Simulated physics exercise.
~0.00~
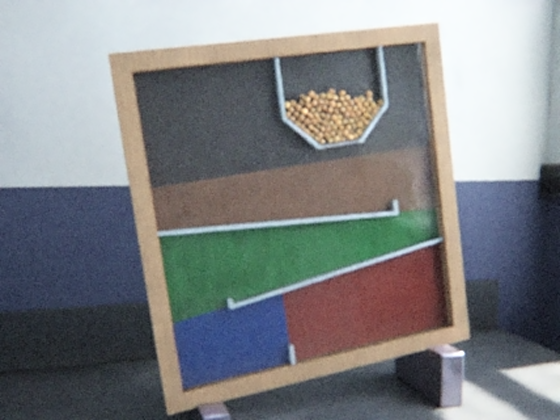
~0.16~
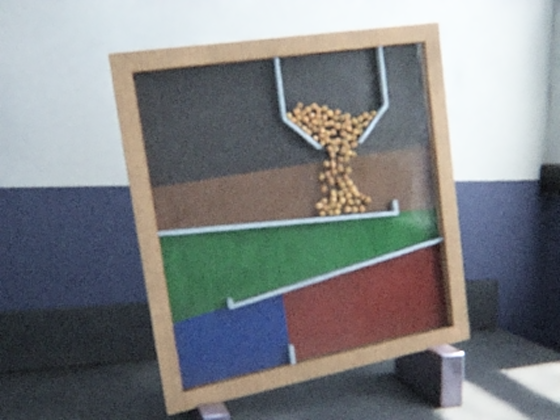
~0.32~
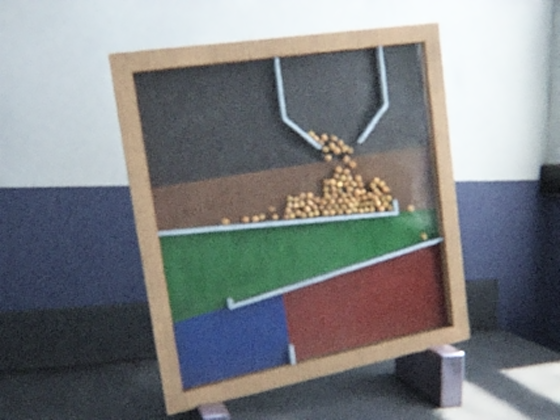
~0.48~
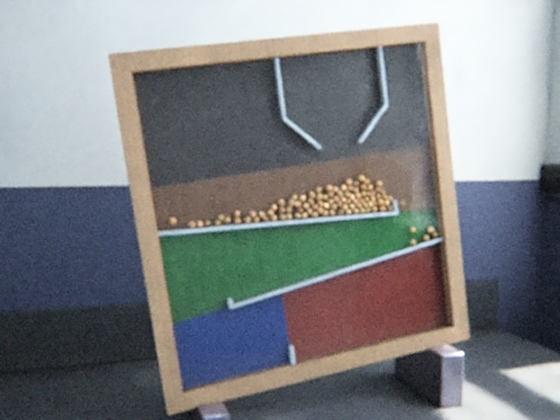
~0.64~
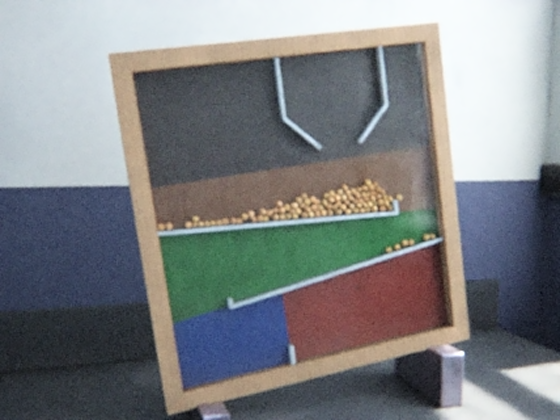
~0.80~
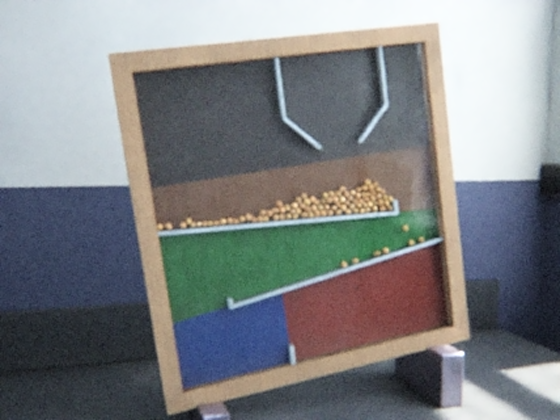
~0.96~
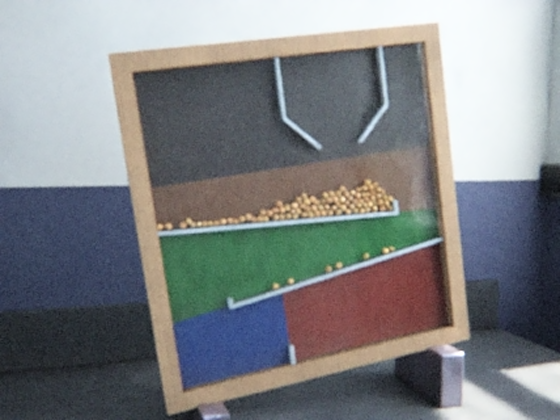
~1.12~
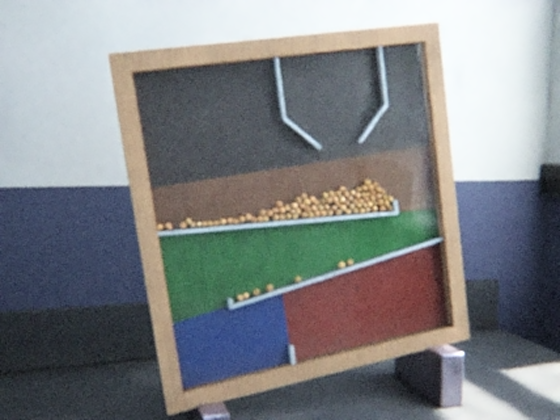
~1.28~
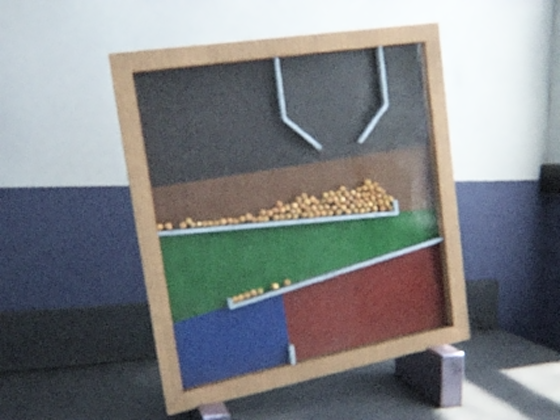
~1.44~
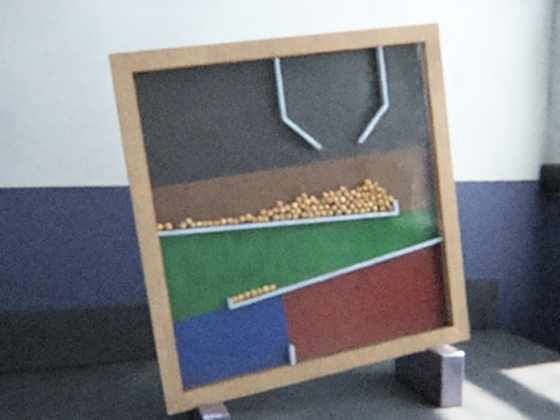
Pale wooden beads pouring from a hopper onto a brown section's ledge, a few spilling right and rolling down-left to rest in green.
